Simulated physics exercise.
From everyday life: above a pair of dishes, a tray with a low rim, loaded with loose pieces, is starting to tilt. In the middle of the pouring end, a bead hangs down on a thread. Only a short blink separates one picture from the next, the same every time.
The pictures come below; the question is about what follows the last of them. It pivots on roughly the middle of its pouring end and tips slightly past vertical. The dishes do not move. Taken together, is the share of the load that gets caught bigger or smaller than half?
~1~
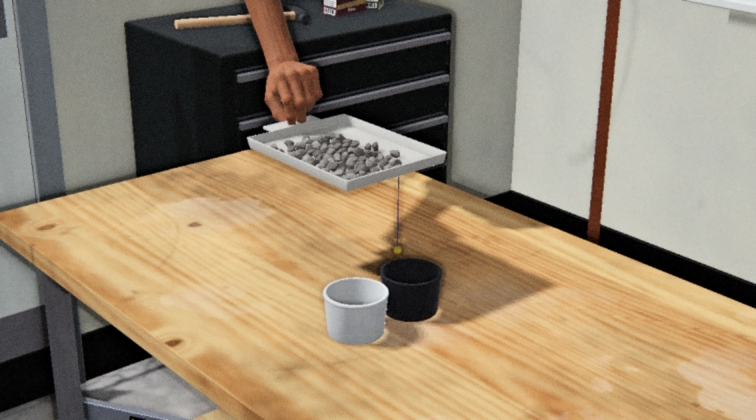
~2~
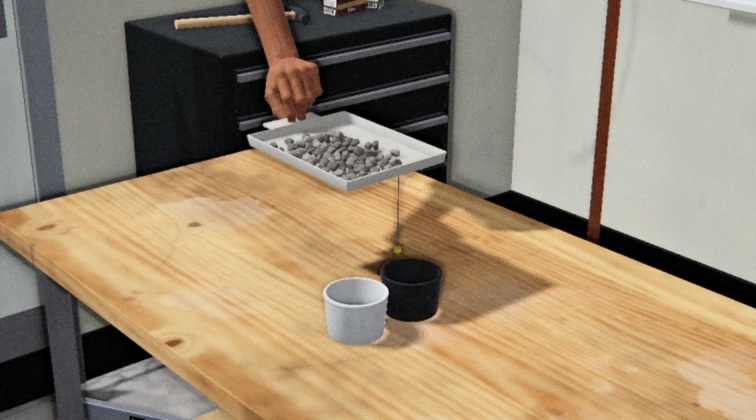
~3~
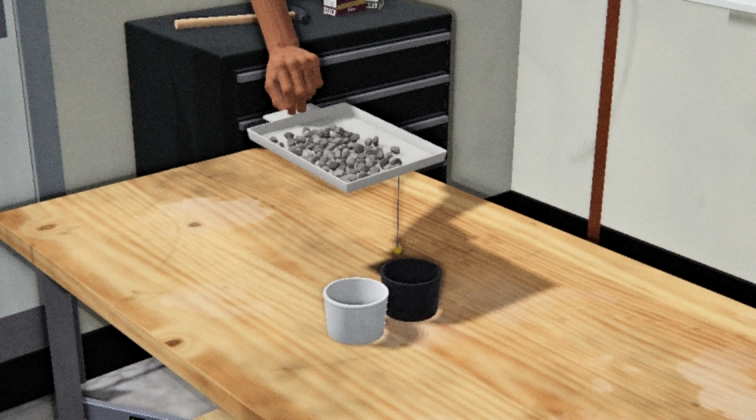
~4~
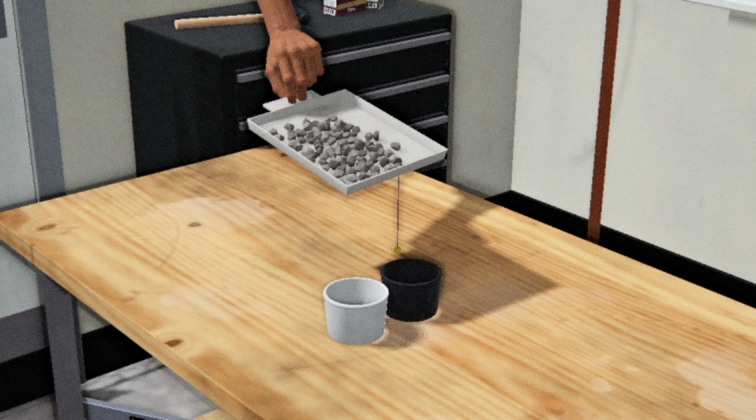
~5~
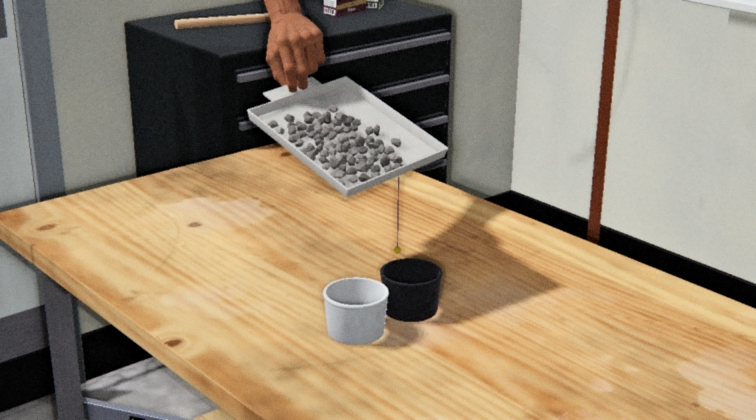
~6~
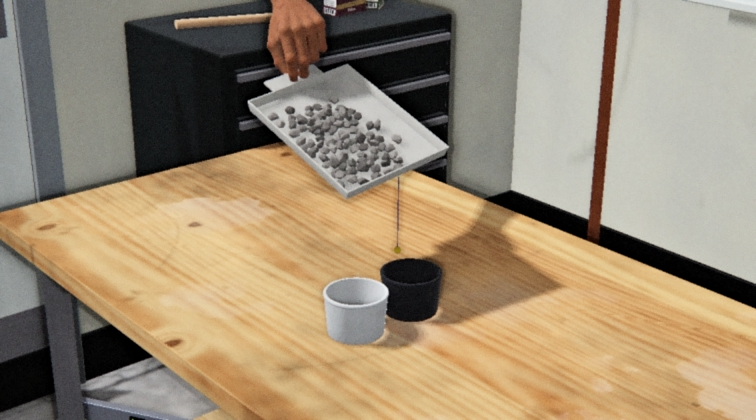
Bigger.
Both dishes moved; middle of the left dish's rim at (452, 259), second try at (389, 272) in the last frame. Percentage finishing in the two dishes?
About 0 and 30 per cent respectively.
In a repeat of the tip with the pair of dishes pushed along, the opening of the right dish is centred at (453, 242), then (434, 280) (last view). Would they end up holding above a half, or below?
Place 1: Lower than half; place 2: Lower than half.
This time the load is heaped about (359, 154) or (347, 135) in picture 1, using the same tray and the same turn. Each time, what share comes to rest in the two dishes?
First some 60, then 50 per cent.
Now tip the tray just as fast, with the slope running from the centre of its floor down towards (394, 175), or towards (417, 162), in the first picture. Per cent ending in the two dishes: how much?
40 % and 0 %, roughly.
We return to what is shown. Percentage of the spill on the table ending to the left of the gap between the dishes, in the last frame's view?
Near 70 per cent.
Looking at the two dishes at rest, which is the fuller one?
Fuller at the end: The leftward one.
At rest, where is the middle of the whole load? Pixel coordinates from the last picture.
Centre at rest, last view: Approx. (364, 319).
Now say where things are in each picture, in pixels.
Corners of the pouring end (347, 180) and (444, 152), level; middle of the load (339, 158), bits of gravel; left dish (376, 319); right dish (431, 297); bead on its thread (397, 250), in the first picture.
Corners of the pouring end (347, 181) and (444, 152), level; middle of the load (339, 156), in the second picture.
Corners of the pouring end (347, 183) and (444, 151), tipped barely, lowest at the left corner; middle of the load (339, 153), in the third picture.
Corners of the pouring end (348, 185) and (444, 149), tipped a little, lowest at the left corner; middle of the load (340, 149), in the fourth picture.
Corners of the pouring end (348, 188) and (445, 148), tipped clearly, lowest at the left corner; middle of the load (340, 145), in the fifth picture.
Corners of the pouring end (348, 190) and (446, 146), tipped clearly, lowest at the left corner; middle of the load (341, 141), about a tenth on the move; left dish (376, 319); right dish (431, 297), in the sixth picture.
Just after the last frame, tray tipped steeply; almost all on the tray; just a few in the left dish; just a few in the air.
A moment on, tray tipped past a quarter turn; about a tenth on the tray; roughly a third in the left dish; about a tenth in the right dish; about a tenth outside both; roughly a quarter in the air.
Further on, tray tipped past a quarter turn; roughly half in the left dish; roughly a quarter in the right dish; roughly a third outside both.
When it is over, tray tipped past a quarter turn; roughly half in the left dish; roughly a quarter in the right dish; roughly a third outside both.
